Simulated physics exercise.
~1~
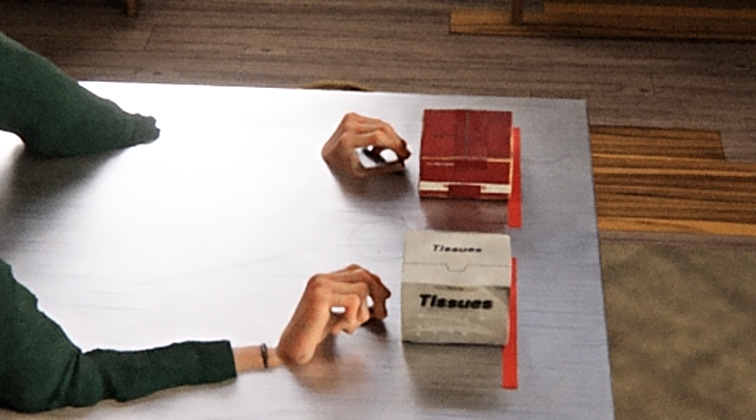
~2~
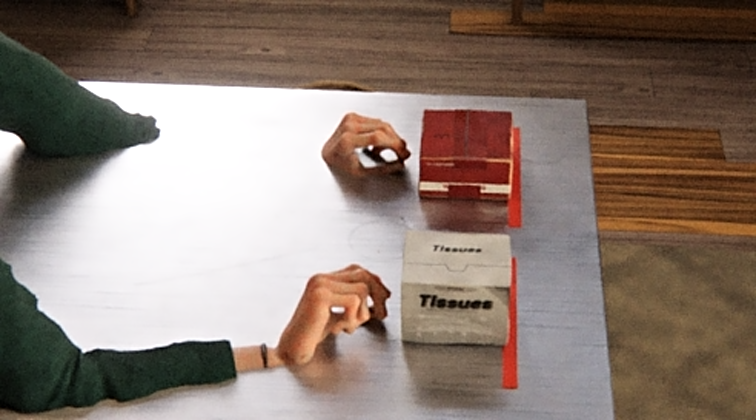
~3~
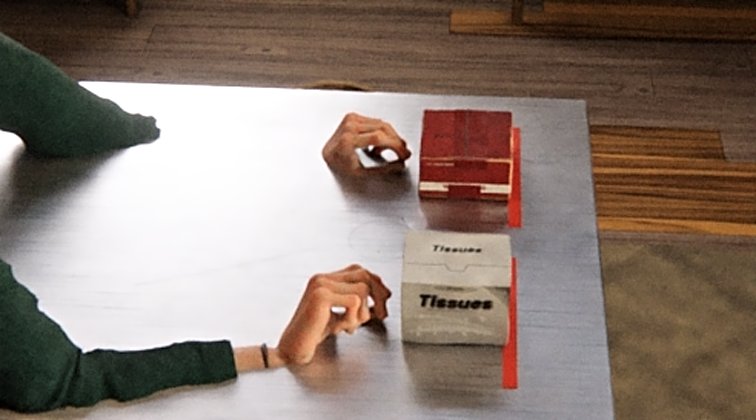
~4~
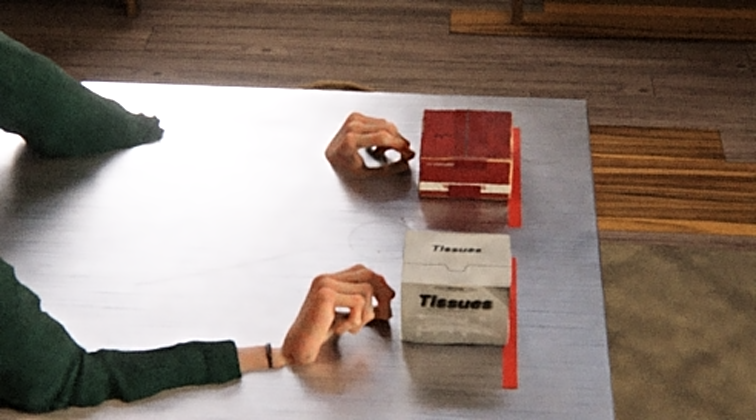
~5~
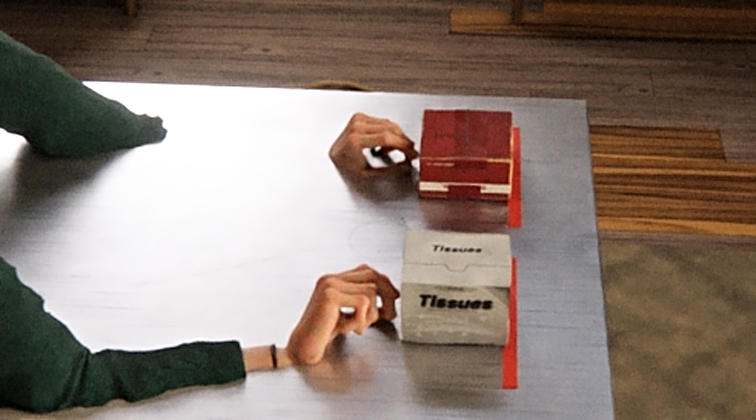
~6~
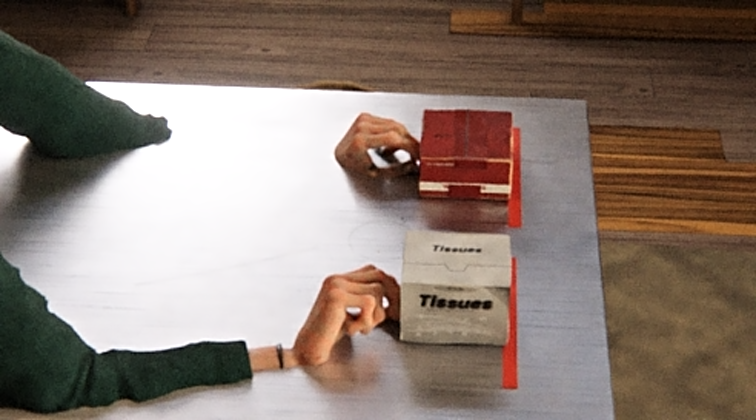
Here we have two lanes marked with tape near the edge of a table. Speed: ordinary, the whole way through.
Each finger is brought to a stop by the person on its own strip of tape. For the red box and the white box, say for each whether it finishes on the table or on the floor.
At the end, my guess is the red box is still up there afterwards; my guess is the white box is still up there afterwards.
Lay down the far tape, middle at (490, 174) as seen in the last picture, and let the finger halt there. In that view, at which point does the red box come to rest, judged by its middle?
It finishes somewhere near (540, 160).
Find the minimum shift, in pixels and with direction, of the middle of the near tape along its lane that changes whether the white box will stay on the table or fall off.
Some 36 pixels, rightward.
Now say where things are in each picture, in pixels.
The first picture shows red box (466, 153); white box (456, 287).
The second picture shows white box (456, 288).
The third picture shows red box (466, 153).
The fourth picture shows white box (456, 288).
The fifth picture shows red box (466, 153).
The sixth picture shows red box (466, 153); white box (456, 288).
Then, 0.70 s on from there, red box displaced a little near (510, 155); white box displaced a little near (506, 289).
In the end, the red box is still on the table, near (568, 157); the white box is still on the table, near (573, 292).
